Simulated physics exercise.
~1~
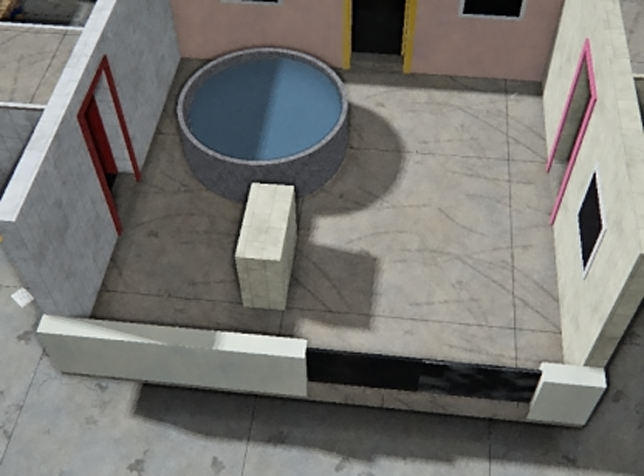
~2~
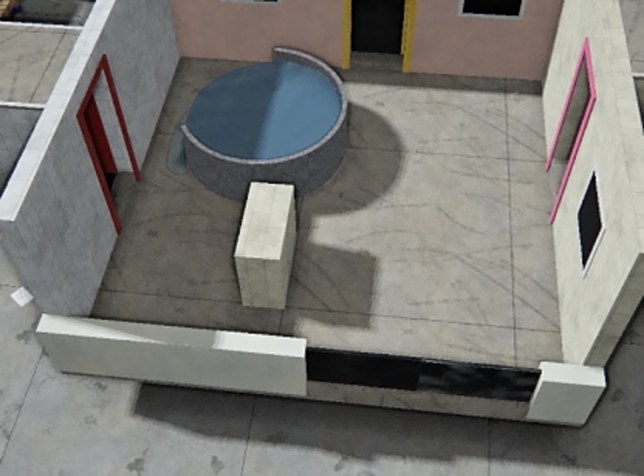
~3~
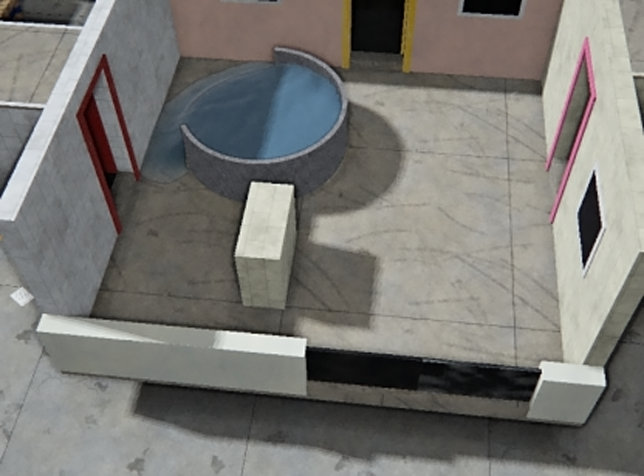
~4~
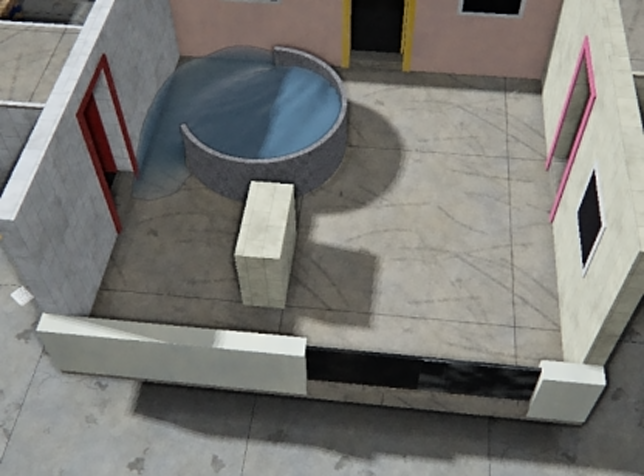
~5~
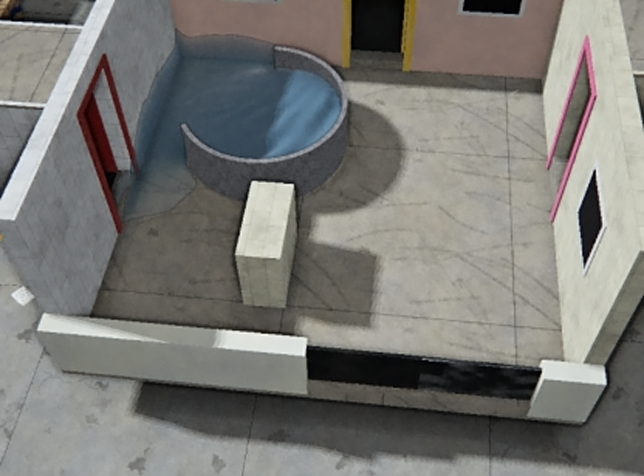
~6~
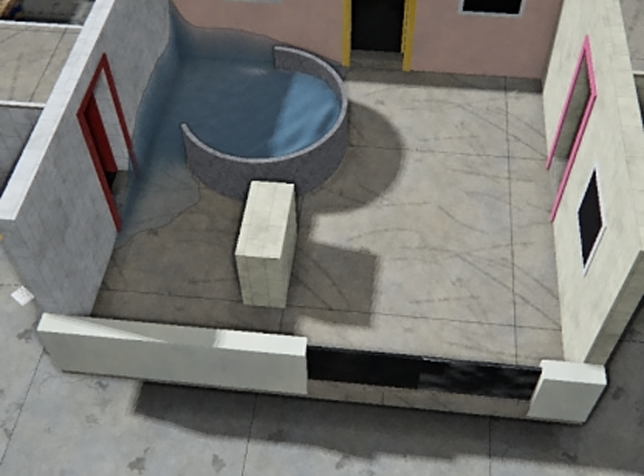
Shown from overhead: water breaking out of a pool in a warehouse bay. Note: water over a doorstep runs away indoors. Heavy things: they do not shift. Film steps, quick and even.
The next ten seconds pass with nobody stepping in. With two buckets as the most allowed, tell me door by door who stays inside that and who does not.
In order: The yellow door will let through no more than two buckets; the pink door will let through no more than two buckets; the red door will let through no more than two buckets.
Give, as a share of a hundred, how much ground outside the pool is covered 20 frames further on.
Roughly 70 %.
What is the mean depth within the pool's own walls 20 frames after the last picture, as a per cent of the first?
Near 40 in a hundred.
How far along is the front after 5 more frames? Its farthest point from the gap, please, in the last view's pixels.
I'd put it around (81, 346).
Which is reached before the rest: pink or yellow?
The door marked yellow.
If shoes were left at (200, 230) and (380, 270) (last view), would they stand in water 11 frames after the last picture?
In turn: Covered, no water.
A moment on, water covers 30 % of the floor; the yellow door wet at the sill, nothing in, the pink door not reached, the red door under two buckets in.
Next, water covers 45 % of the floor; the yellow door wet at the sill, nothing in, the pink door not reached, the red door under two buckets in.
Then, water covers 70 % of the floor; the yellow door wet at the sill, nothing in, the pink door wet at the sill, nothing in, the red door under two buckets in.
Later, water covers 90 % of the floor; the yellow door wet at the sill, nothing in, the pink door wet at the sill, nothing in, the red door under two buckets in.
In the end, water covers 95 % of the floor; the yellow door wet at the sill, nothing in, the pink door wet at the sill, nothing in, the red door under two buckets in.
